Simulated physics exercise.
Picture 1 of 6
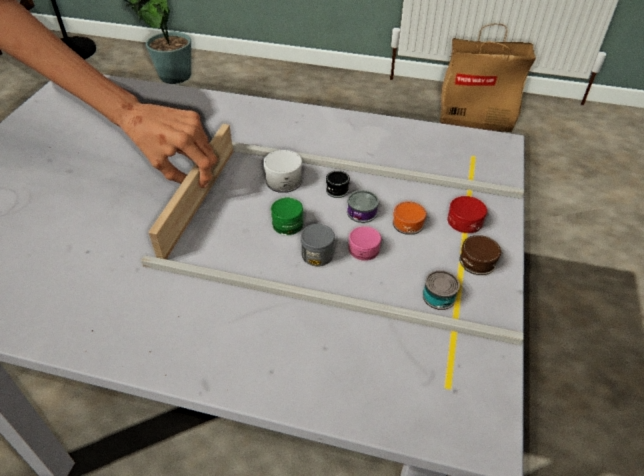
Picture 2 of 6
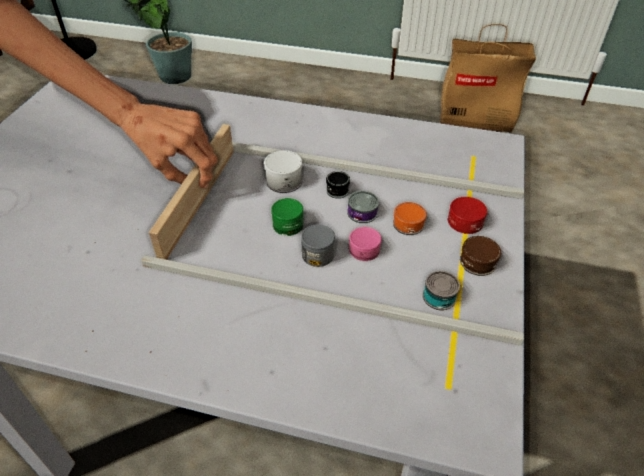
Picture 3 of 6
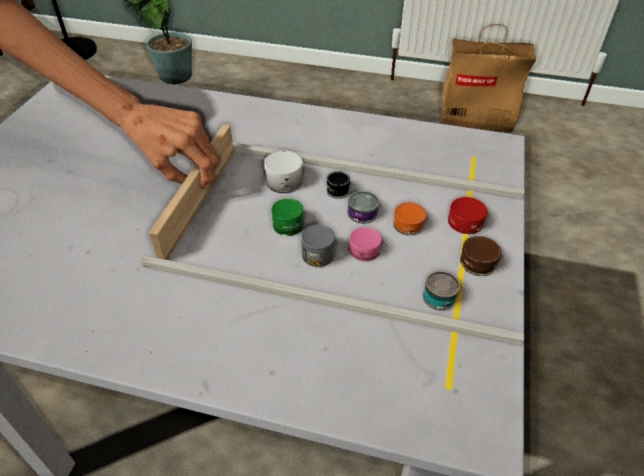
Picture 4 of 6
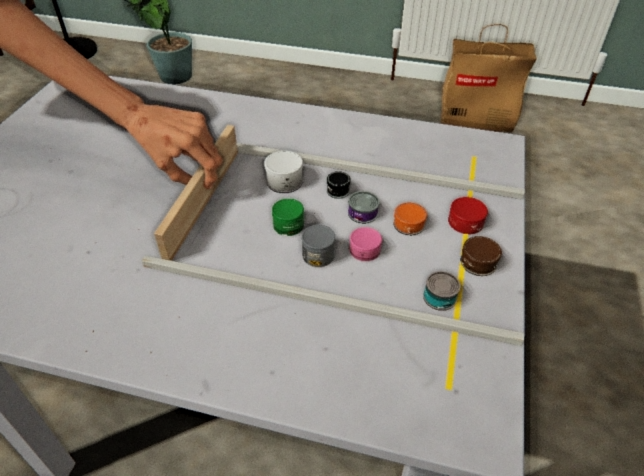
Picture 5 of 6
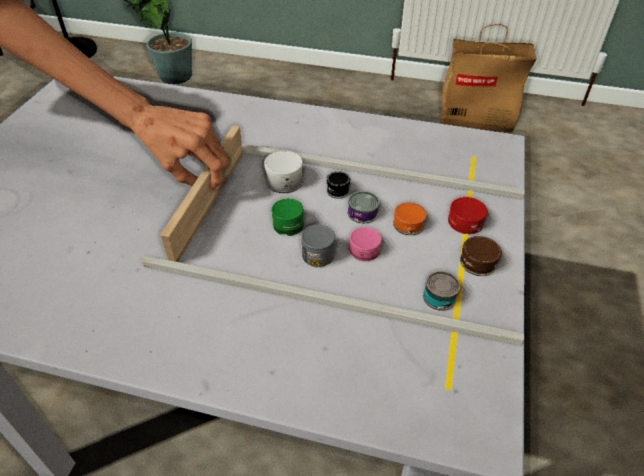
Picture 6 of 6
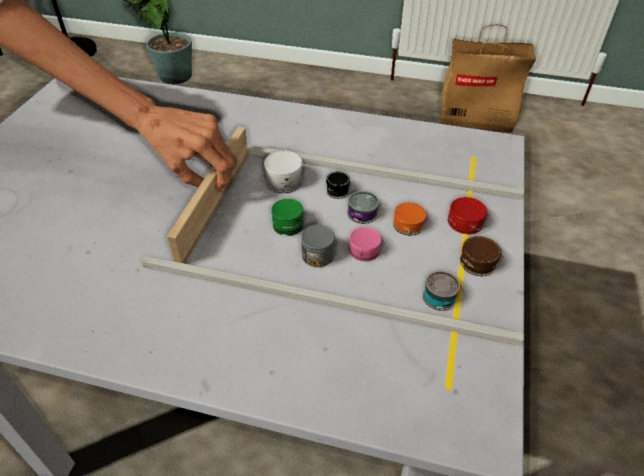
On a pale table, a hand held a wooden board upright behind a jumble of colourful little pots between two rails, then slid it slightly to the right while the pots stayed still.
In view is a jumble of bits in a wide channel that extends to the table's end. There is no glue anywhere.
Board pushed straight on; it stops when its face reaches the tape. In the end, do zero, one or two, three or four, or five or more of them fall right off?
All but one or two remain.
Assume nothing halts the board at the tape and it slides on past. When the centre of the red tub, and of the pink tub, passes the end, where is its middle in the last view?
The middle is at (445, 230) when it's the red tub, and at (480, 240) when it's the pink tub.
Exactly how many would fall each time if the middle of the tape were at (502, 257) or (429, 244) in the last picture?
So it's 5 the first time and 0 the second time.
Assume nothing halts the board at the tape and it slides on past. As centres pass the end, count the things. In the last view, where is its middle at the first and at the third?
Around (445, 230); afterwards around (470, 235).
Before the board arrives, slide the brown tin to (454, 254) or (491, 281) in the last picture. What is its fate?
One after the other: It ends up falling; it ends up falling.
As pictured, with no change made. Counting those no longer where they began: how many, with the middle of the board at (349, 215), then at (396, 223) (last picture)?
The first count is 6, and then it's 8.
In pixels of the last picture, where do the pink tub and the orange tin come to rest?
Final spots - pink tub (508, 275), orange tin (515, 235).
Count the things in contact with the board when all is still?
At rest, 5 are in contact.
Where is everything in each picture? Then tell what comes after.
Brown tin (480, 255); red tub (467, 215); turquoise pot (441, 290); board (196, 187); tape (463, 250), in the first frame.
Red tub (467, 215); purple tin (363, 207), in the second frame.
Turquoise pot (441, 291); white tin (284, 172), in the third frame.
Brown tin (480, 256); green tub (288, 217), in the fourth frame.
Red tub (467, 216); black pot (338, 185), in the fifth frame.
Brown tin (480, 256); red tub (467, 216); turquoise pot (441, 291); board (213, 190); tape (464, 250), in the sixth frame.
Soon after, none off yet; brown tin at rest near (480, 256); red tub at rest near (467, 216); turquoise pot at rest near (441, 291).
In the end, the number that fall off is one or two; gone, red tub and brown tin.
